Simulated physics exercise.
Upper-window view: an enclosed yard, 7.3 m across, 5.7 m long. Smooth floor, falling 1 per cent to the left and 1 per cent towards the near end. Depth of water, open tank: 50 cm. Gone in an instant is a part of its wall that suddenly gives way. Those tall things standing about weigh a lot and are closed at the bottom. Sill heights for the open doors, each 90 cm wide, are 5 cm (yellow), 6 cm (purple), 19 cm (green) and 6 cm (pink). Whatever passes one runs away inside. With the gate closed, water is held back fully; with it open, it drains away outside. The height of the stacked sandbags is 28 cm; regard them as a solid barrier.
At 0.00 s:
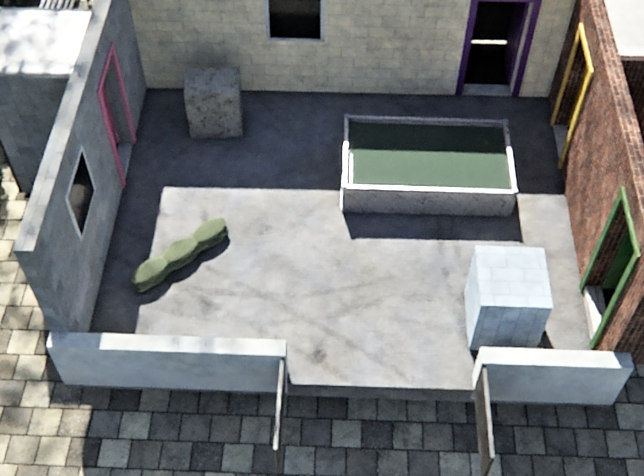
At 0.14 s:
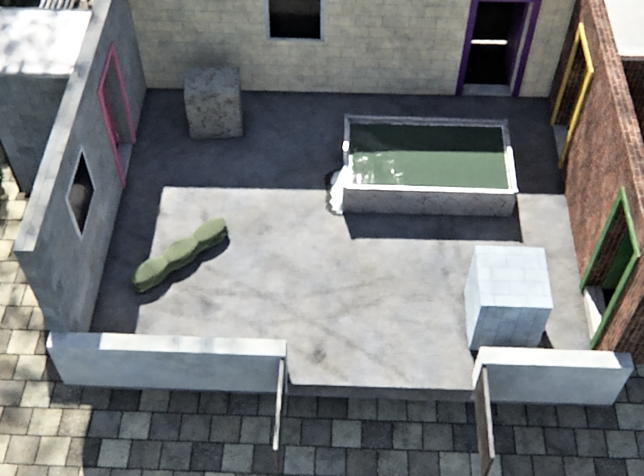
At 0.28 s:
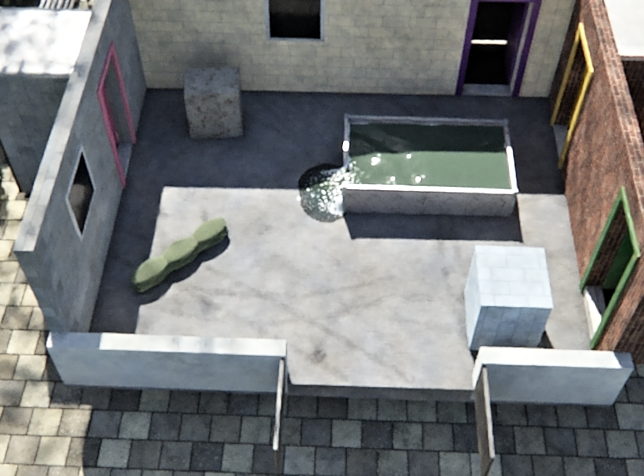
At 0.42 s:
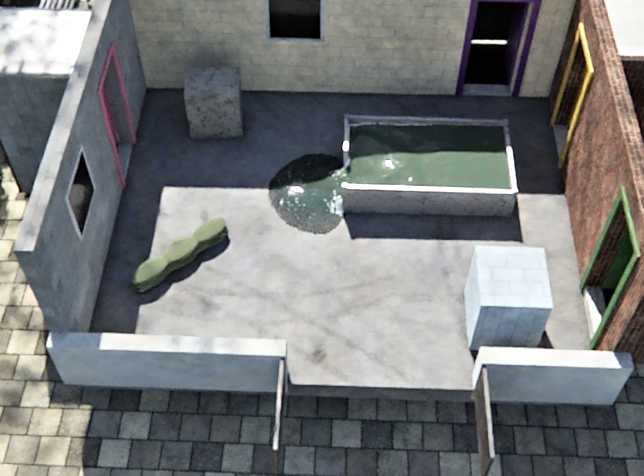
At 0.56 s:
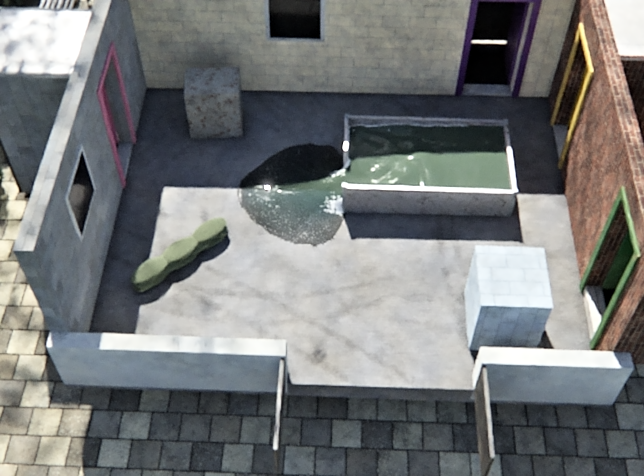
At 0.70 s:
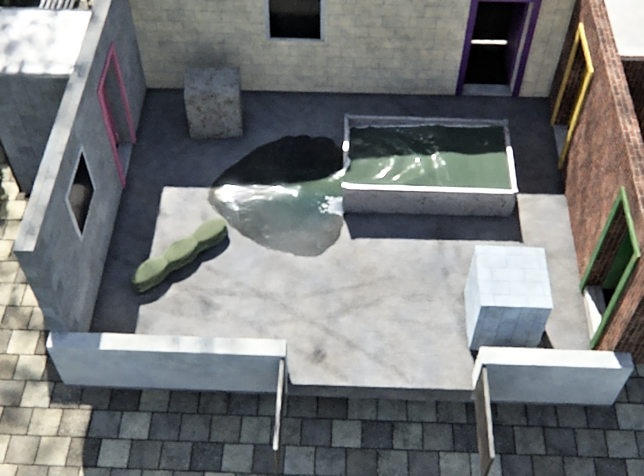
Water pours from the left end of an open tank and spreads left across the floor.
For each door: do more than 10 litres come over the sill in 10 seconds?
As I see it, yellow door: Under the set amount; purple door: Under the set amount; green door: Under the set amount; pink door: Past the set amount.
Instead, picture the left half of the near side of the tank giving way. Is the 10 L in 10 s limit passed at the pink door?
Pink: Falls short.
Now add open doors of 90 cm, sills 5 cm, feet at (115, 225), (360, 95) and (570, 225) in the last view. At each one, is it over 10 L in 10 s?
Per doorway, in order: Sufficient / insufficient / insufficient.
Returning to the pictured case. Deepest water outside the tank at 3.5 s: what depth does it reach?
I'd put it at close to 22 cm.
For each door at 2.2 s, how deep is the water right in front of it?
Centimetres: Yellow 0 / purple 0 / green 0 / pink 16.
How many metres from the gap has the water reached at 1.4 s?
I'd put it close to 3.8 m.
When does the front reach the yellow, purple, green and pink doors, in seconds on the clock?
Yellow not in the 10 s, purple not within the 10 s, green not within the 10 s, pink 1.5 s.
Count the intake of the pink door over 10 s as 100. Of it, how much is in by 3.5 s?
Some 50 per cent by then.
After 1.4 s water covers 25 % of the floor and is deepest (31 cm) near (341, 195); yellow door not reached, purple door not reached, green door not reached, pink door not reached.
After 2.2 s water covers 35 % of the floor and is deepest (28 cm) near (341, 195); yellow door not reached, purple door not reached, green door not reached, pink door 16 cm at the sill, 13 L in.
After 3.5 s water covers 40 % of the floor and is deepest (22 cm) near (120, 363); yellow door not reached, purple door not reached, green door not reached, pink door 18 cm at the sill, 92 L in.
After 6.0 s water covers 50 % of the floor and is deepest (14 cm) near (83, 361); yellow door not reached, purple door not reached, green door not reached, pink door 10 cm at the sill, 158 L in.
After 10.0 s water covers 75 % of the floor and is deepest (12 cm) near (83, 361); yellow door not reached, purple door not reached, green door not reached, pink door 8 cm at the sill, 188 L in.
